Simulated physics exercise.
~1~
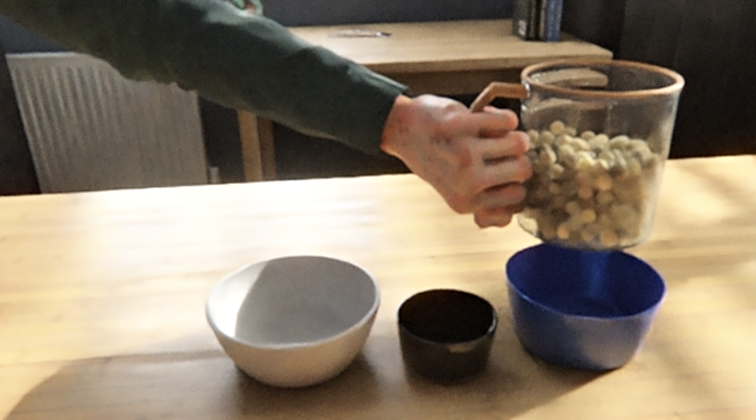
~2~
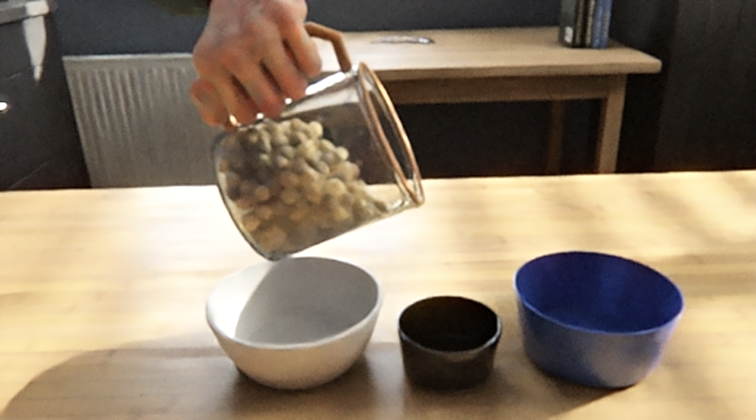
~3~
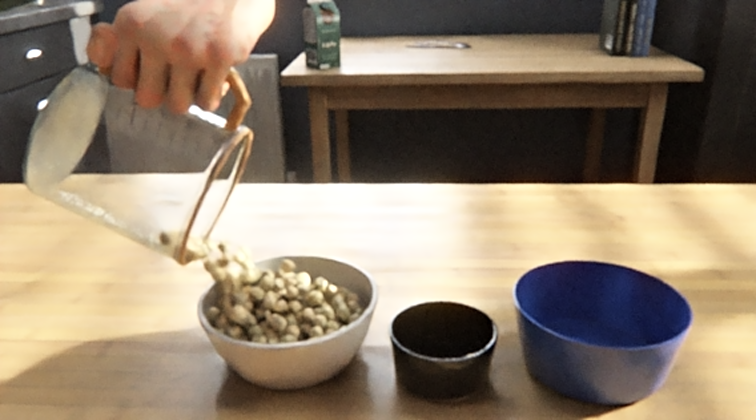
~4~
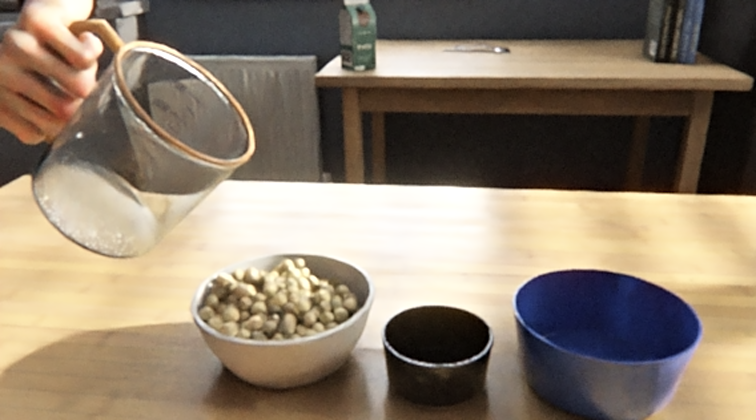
A hand at the end of a dark green sleeve holds a clear glass jug of macadamia nuts above a pale wooden table, seen from the front and slightly above in a dim room with a desk behind. A white bowl stands at left, a small black dish in the middle and a blue dish at right. The jug moves left from above the blue dish and tips over near the white bowl. Nuts pour over its rim and heap up in the bowl as the view drifts slightly sideways. Finally the emptied jug tilts partway back, leaving the white bowl full and the other dishes empty.
